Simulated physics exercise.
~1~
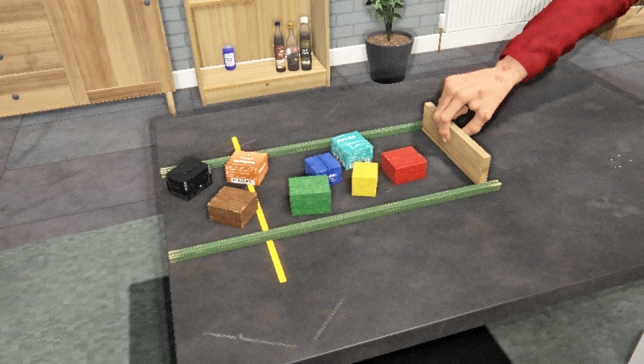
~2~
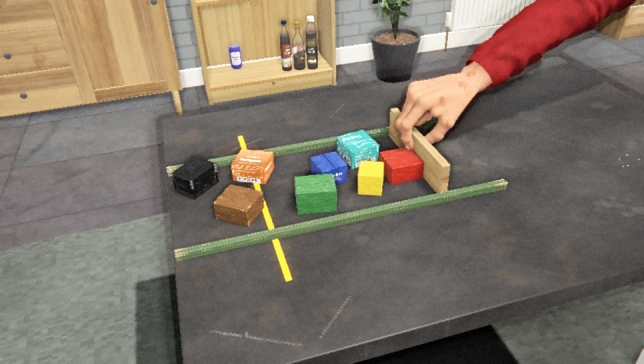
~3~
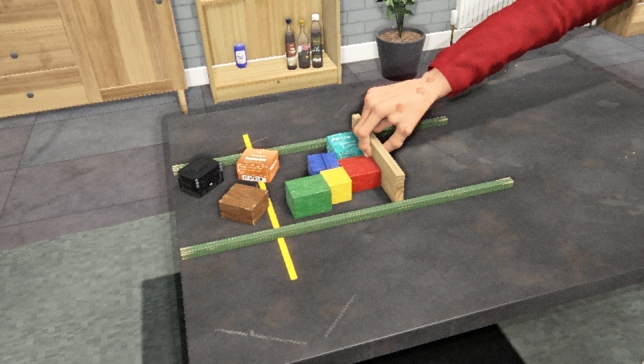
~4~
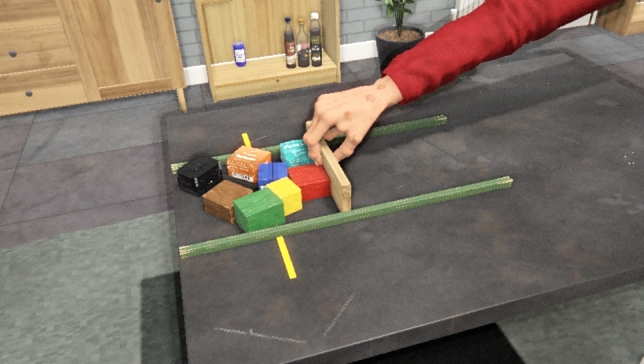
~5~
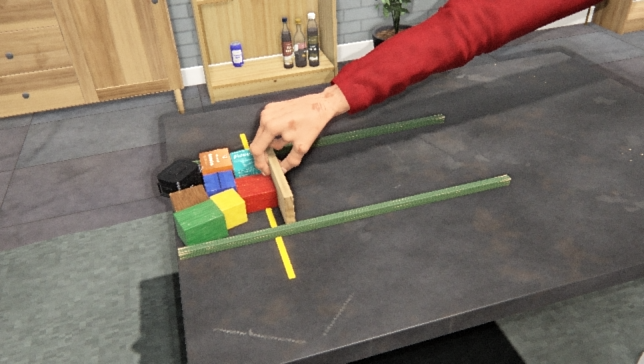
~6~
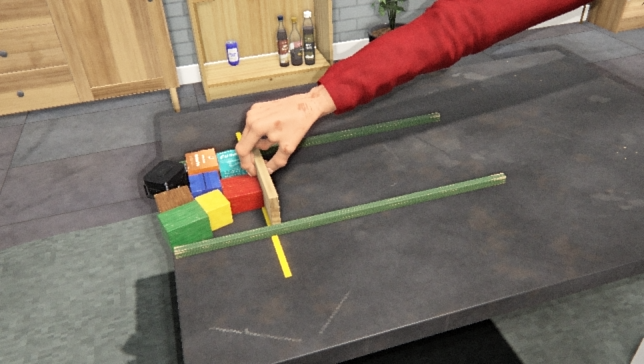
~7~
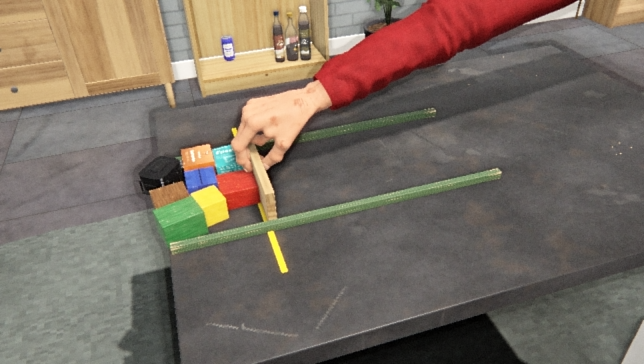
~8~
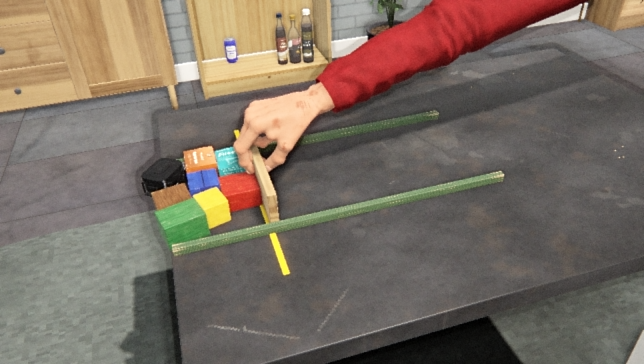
On a dark tabletop, a hand slides a board left, bunching colourful blocks without any falling.
